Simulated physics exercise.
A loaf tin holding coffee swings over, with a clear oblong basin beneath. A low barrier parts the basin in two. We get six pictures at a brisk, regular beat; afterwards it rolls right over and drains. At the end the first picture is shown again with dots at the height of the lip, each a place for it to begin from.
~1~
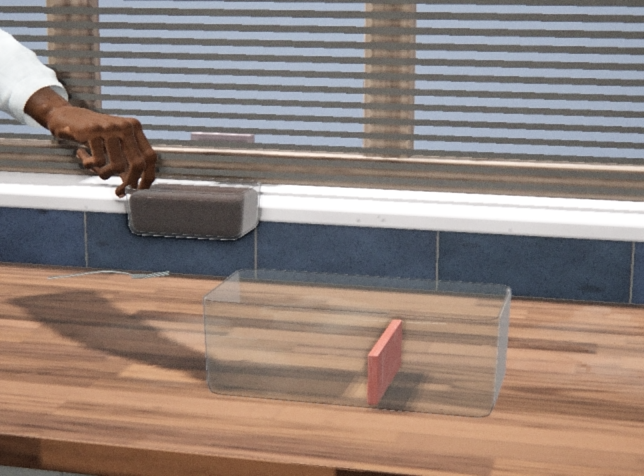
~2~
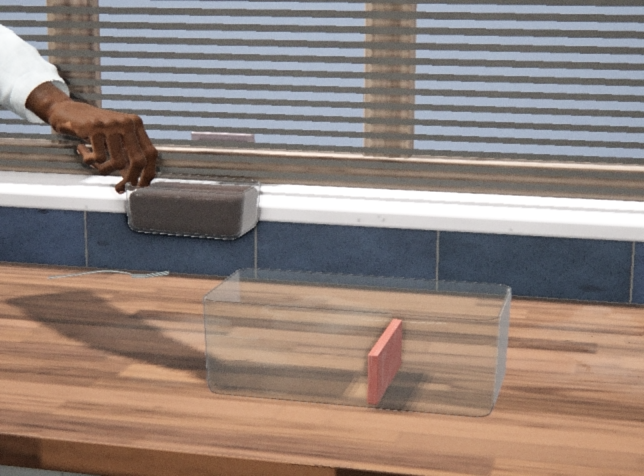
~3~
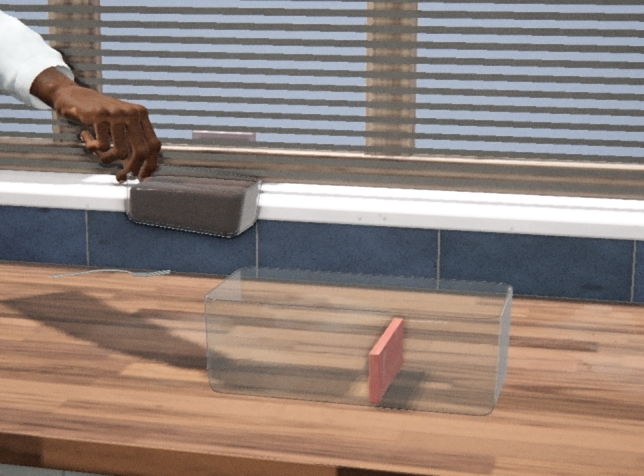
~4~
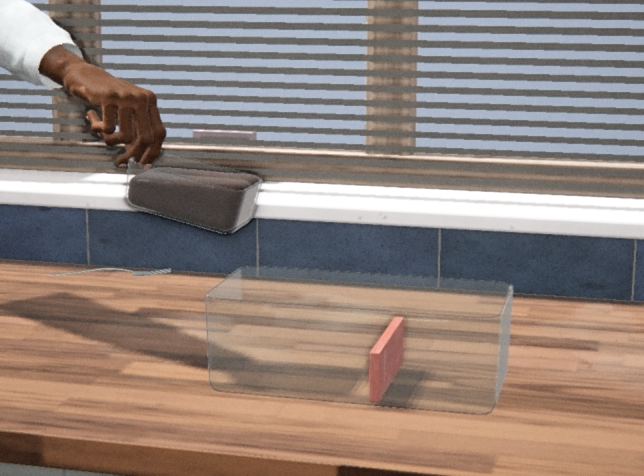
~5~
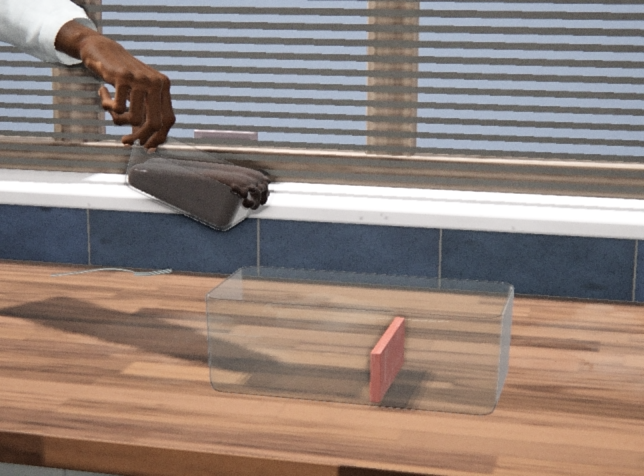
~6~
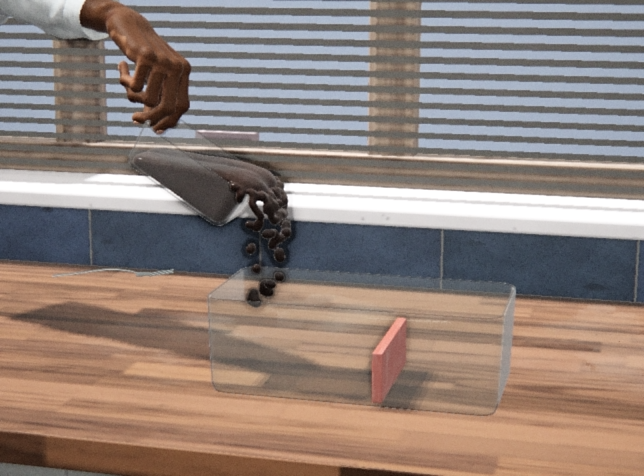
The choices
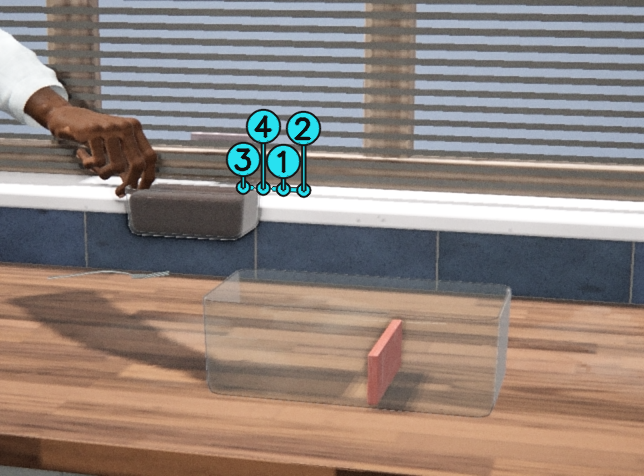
A hand tilts a dark tin rightward, and dark coffee pours down toward a clear basin.
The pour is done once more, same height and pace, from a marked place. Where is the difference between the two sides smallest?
The best spot is 2.
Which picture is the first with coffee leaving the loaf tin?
Picture 4.
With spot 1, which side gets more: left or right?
The left side.
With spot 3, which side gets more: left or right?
More ends on the left.
In cyan, 1 at (283, 189); 2 at (303, 190); 3 at (243, 187); 4 at (263, 188).
For spot 1, about 93 % ends left of the wall and 6 % right of it.
For spot 2, about 52 % ends left of the wall and 47 % right of it.
For spot 3, about 97 % ends left of the wall and 2 % right of it.
For spot 4, about 98 % ends left of the wall and 2 % right of it.
